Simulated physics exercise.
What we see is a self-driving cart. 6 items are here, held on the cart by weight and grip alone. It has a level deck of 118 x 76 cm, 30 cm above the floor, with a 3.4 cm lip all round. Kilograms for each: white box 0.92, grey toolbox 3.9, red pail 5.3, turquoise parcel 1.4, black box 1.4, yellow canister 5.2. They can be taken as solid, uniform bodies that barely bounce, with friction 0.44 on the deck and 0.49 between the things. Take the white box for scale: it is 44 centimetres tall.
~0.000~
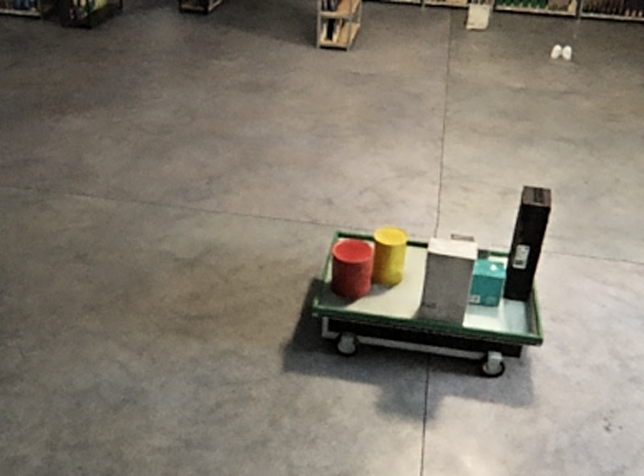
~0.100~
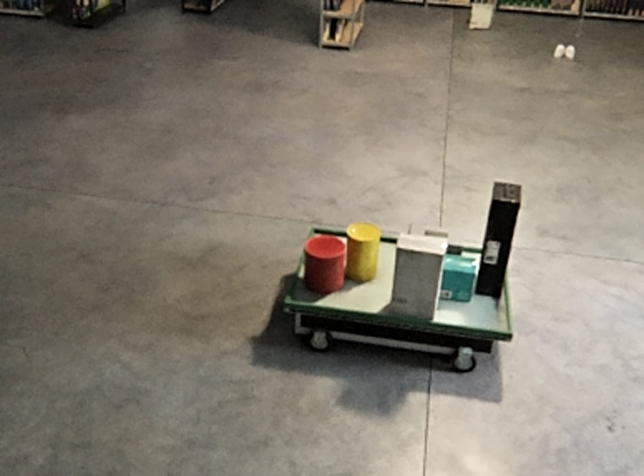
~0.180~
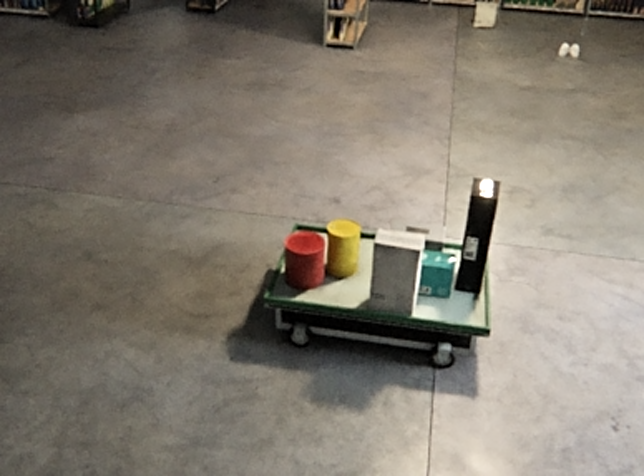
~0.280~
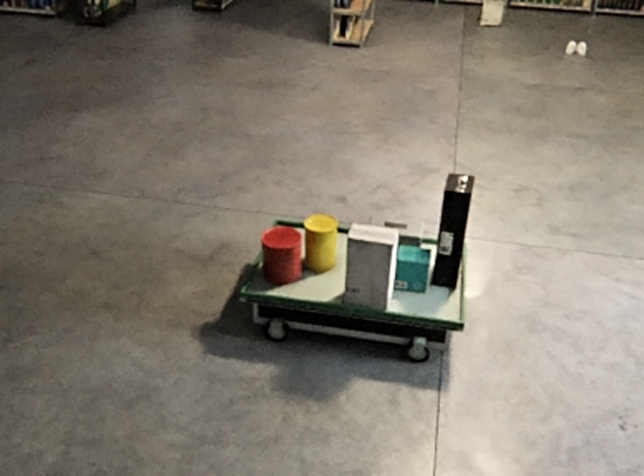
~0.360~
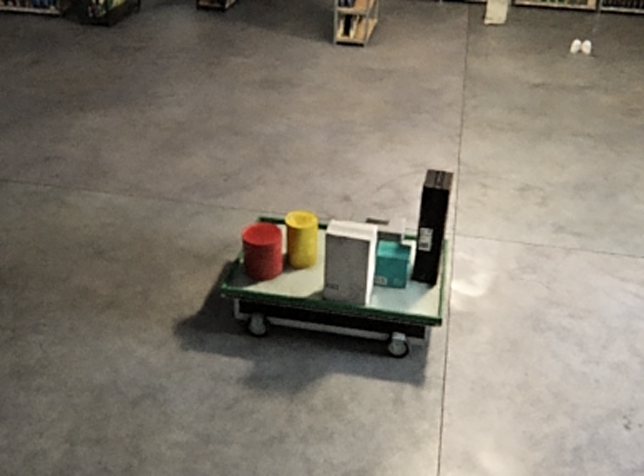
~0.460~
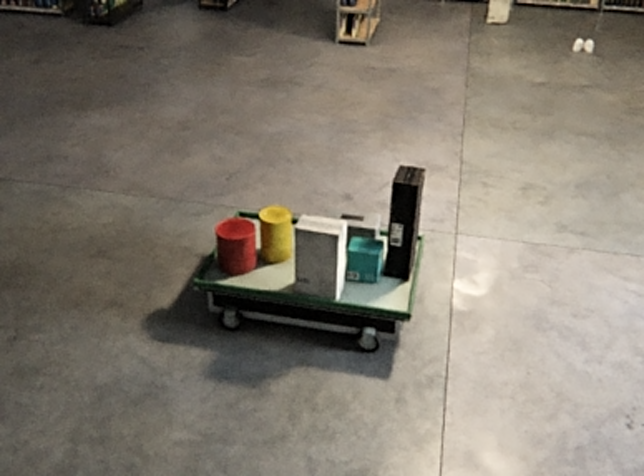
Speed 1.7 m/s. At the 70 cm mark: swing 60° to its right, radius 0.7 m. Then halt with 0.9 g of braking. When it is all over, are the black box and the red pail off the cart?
The black box is kept aboard, the red pail is lost over the edge.
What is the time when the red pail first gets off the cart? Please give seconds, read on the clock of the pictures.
Around 0.9 seconds.
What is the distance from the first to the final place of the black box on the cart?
38 cm.
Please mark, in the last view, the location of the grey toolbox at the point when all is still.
Rest position, about (281, 160) px.
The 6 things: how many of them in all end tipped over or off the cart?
The count is 4.
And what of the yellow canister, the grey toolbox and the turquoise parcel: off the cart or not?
When everything stops, the yellow canister is out of bounds, the grey toolbox is still in bounds, and the turquoise parcel is still in bounds.
After 0.86 s, cart 146 cm along, turned 50°; white box and red pail now off the cart; black box 3° off upright near (303, 197); yellow canister 31° off upright.
After 1.36 s, cart 190 cm along, turned 60°, stopped; yellow canister now off the cart; black box 52° off upright near (253, 154); grey toolbox moved 21 cm.
In the end (2.5 s), off the cart, white box, red pail and yellow canister; toppled on the cart, black box; not toppled but over 10 cm from the start, grey toolbox and turquoise parcel. In the last view, black box near (248, 150).
